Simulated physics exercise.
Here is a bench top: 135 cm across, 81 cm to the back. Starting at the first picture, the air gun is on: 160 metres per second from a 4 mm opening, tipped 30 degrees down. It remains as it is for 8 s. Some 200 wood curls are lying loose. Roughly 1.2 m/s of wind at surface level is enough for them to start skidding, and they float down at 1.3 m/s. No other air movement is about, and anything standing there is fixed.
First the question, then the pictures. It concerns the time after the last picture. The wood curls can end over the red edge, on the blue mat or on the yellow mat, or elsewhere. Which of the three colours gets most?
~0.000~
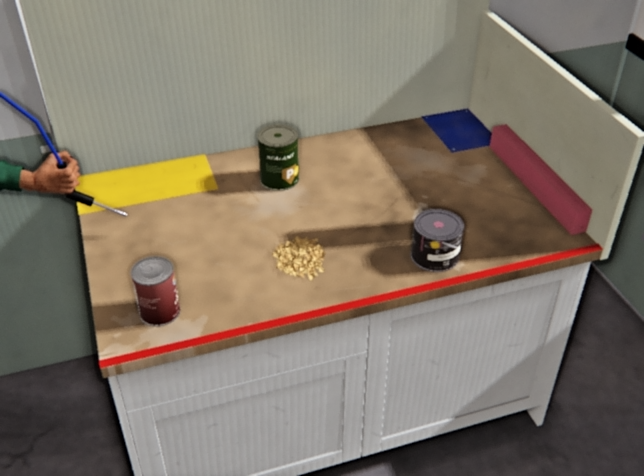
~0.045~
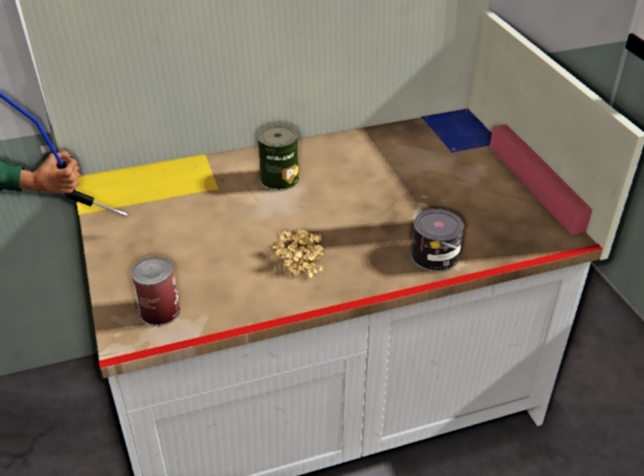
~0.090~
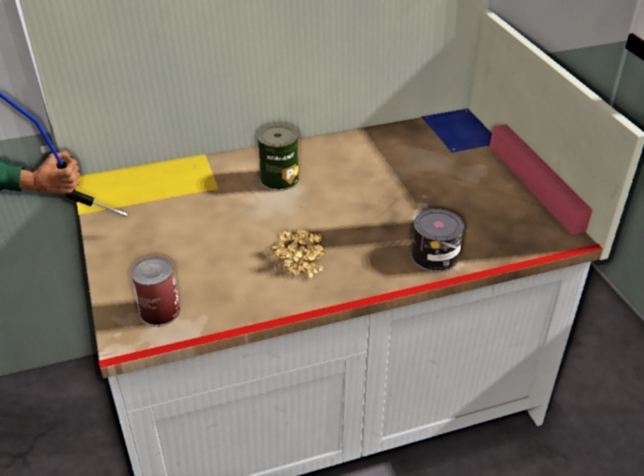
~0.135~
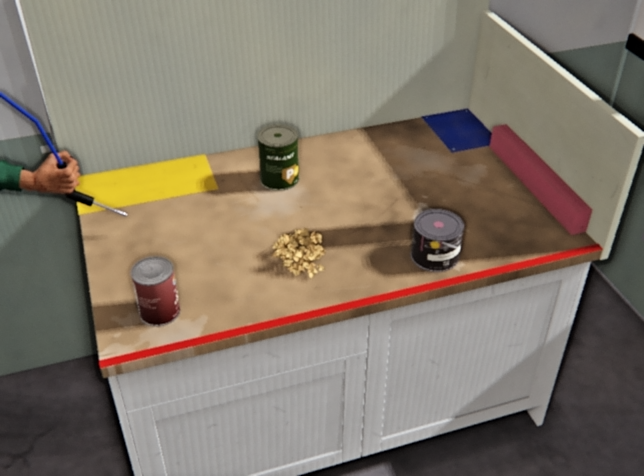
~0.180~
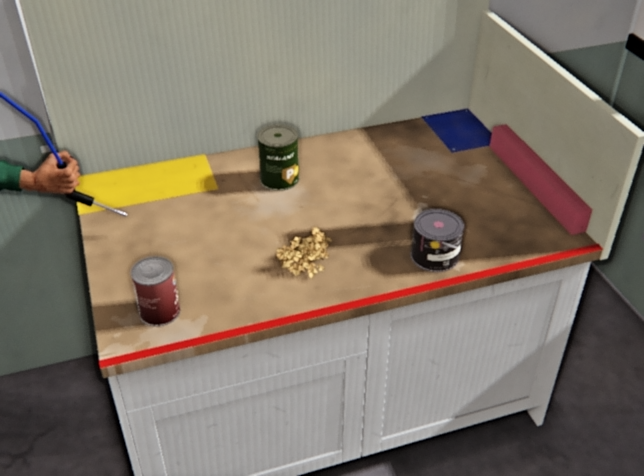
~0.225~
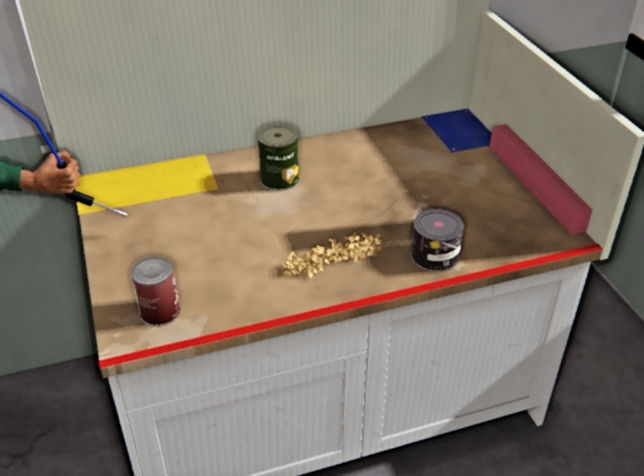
The biggest group is at the red one.
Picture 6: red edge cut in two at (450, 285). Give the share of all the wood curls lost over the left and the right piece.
Some 90 % left, 10 % right.
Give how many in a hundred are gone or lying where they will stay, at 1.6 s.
100 per cent.
After 1.6 s, 98 % are over the red edge, 0 % on the blue mat and 0 % on the yellow mat; 99 % have settled or left.
After 2.6 s, 98 % are over the red edge, 0 % on the blue mat and 0 % on the yellow mat; 99 % have settled or left.
After 4.4 s, 98 % are over the red edge, 0 % on the blue mat and 0 % on the yellow mat; 100 % have settled or left.
After 8.0 s, at the end, 98 % are over the red edge, 0 % on the blue mat and 0 % on the yellow mat.
